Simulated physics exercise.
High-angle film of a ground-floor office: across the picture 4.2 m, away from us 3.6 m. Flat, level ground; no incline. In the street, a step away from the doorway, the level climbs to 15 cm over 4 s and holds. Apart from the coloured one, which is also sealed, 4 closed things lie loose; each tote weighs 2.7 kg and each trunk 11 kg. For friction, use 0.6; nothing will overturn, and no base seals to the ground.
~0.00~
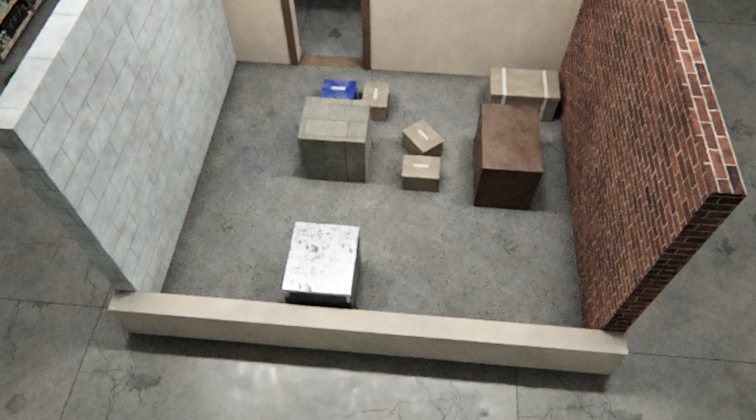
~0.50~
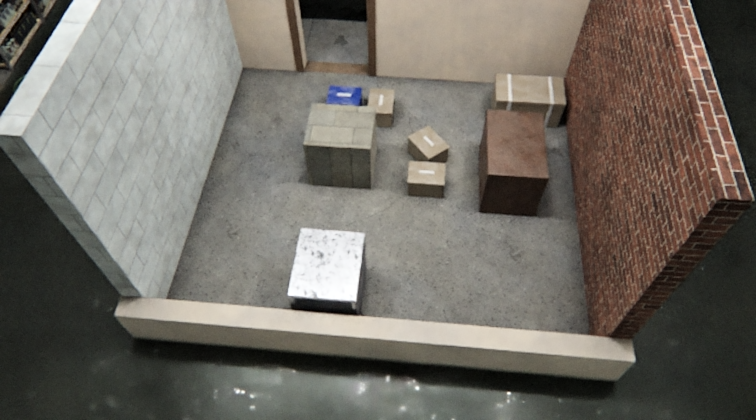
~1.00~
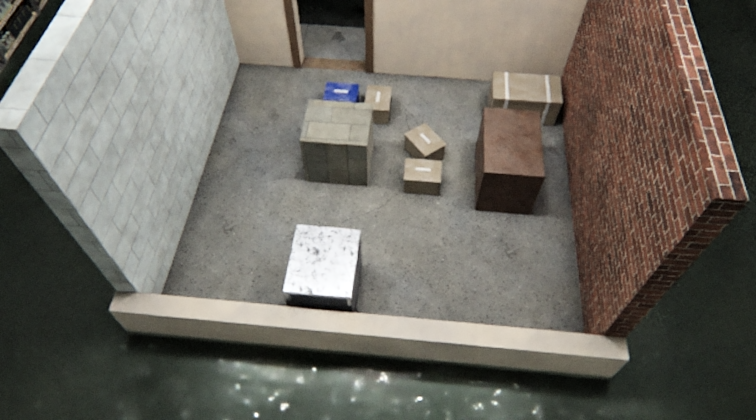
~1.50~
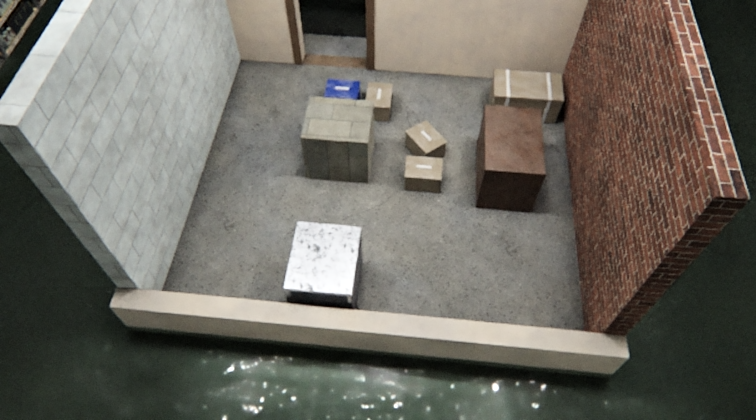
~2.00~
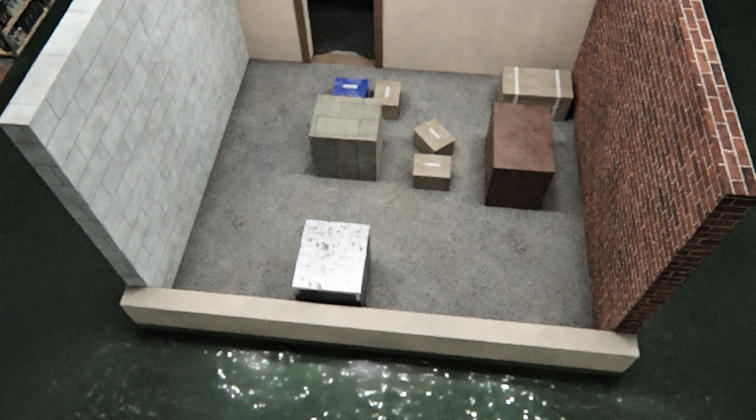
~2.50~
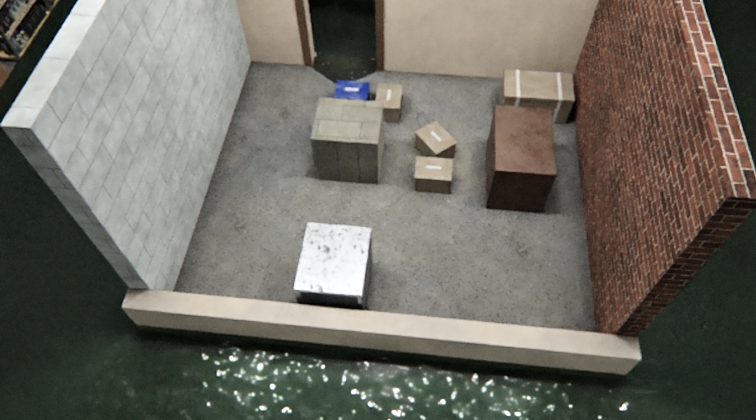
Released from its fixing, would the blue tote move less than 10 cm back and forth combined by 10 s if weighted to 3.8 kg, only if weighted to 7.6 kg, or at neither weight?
At neither weight.
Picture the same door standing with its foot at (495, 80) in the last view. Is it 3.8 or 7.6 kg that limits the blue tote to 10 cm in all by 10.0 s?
Under that change the small mass suffices.
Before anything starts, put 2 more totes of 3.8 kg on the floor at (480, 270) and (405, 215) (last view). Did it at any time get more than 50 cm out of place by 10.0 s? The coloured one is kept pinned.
Results: Threshold not reached; threshold not reached.
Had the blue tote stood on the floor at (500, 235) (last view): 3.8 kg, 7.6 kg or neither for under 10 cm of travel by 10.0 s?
Result: Both pass.
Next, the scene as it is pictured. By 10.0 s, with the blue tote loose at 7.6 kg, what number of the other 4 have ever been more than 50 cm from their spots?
By my count, 3.
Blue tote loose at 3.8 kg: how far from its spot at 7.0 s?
Around 120 centimetres out of place.
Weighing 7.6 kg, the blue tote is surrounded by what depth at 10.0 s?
Depth: Approx. 3 cm.
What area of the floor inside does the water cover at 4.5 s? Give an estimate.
4.0 m2.
After 3.5 s the blue tote would be 17 cm from its start with 3.8 kg and 2 cm from its start with 7.6 kg; 4 cm of water round it then.
After 4.5 s the blue tote would be 46 cm from its start with 3.8 kg and 34 cm from its start with 7.6 kg; 4 cm of water round it then.
After 7.0 s the blue tote would be 126 cm from its start with 3.8 kg and 44 cm from its start with 7.6 kg; 3 cm of water round it then.
After 10.0 s the blue tote would be 168 cm from its start with 3.8 kg and 44 cm from its start with 7.6 kg; 3 cm of water round it then.
